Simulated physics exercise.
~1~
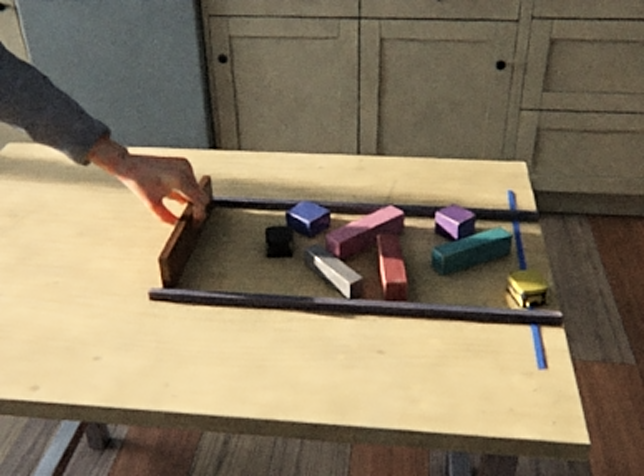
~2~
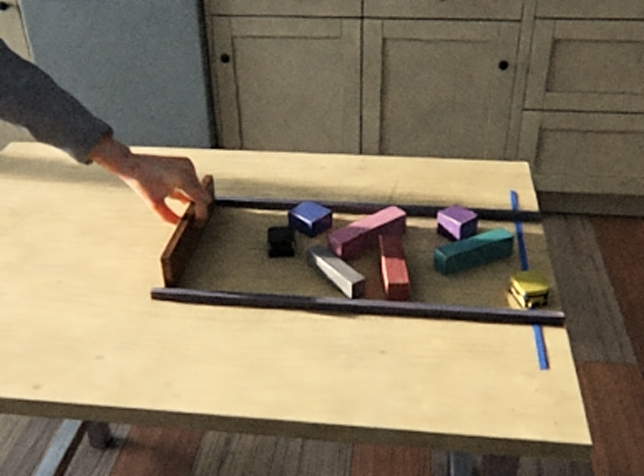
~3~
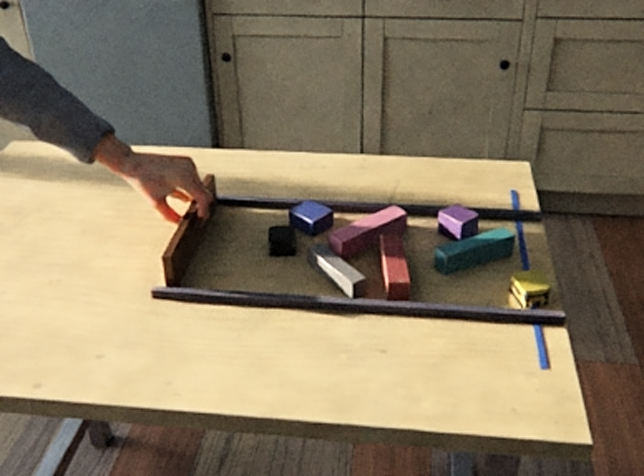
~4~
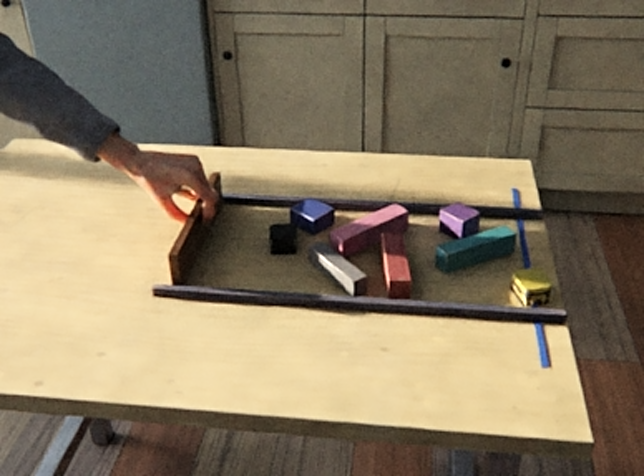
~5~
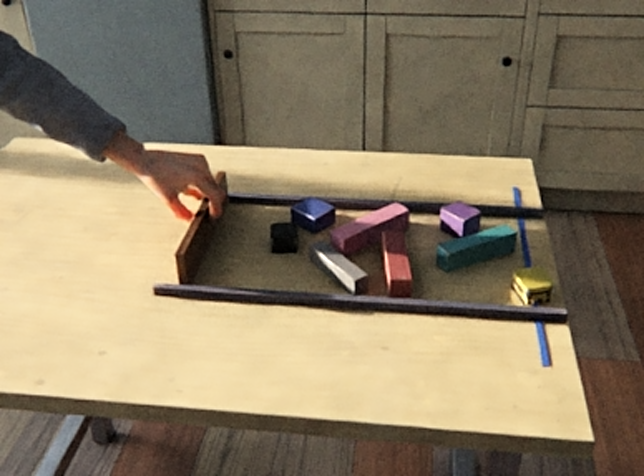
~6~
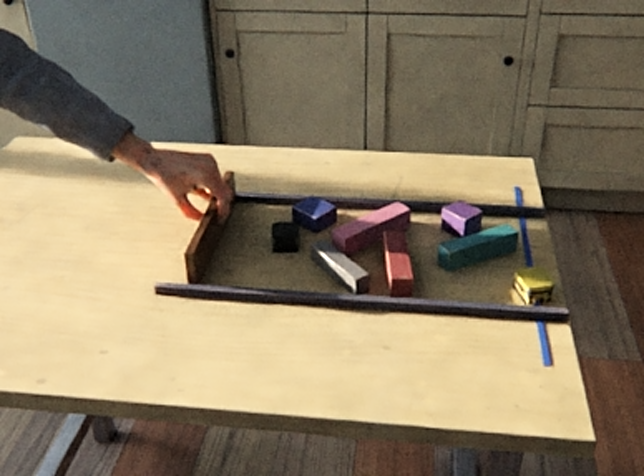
A wooden board held by a hand slides slowly right between two dark rails, the coloured blocks ahead lying apparently still.
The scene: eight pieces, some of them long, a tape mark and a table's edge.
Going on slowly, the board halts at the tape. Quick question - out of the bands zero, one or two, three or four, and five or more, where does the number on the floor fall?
Lost: Five or more.
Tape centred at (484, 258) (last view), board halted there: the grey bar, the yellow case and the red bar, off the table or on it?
Taking each: The grey bar holds its spot, the yellow case topples, the red bar holds its spot.
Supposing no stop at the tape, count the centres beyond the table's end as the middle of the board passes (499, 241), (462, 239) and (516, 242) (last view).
In order of the places given, that's 3, 0 and 5.
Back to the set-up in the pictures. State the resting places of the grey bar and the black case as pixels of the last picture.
Roughly at (544, 282) and at (543, 249), in that order.
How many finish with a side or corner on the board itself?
That makes 3.
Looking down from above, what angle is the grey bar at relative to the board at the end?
Roughly 0° out of line.
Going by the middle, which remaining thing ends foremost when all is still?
That would be the blue block.
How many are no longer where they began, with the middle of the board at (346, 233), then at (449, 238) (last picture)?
Tally: First 5; then 8.
A little later, none off yet; yellow case at rest near (534, 286); turquoise bar at rest near (479, 247); purple block at rest near (462, 220).
Next, none off yet; yellow case moving near (539, 287); turquoise bar shifted a little near (519, 258); purple block shifted about its own width near (505, 223).
When it is over, the number that fall off is five or more; down, pink bar, red bar, purple block, turquoise bar and yellow case.
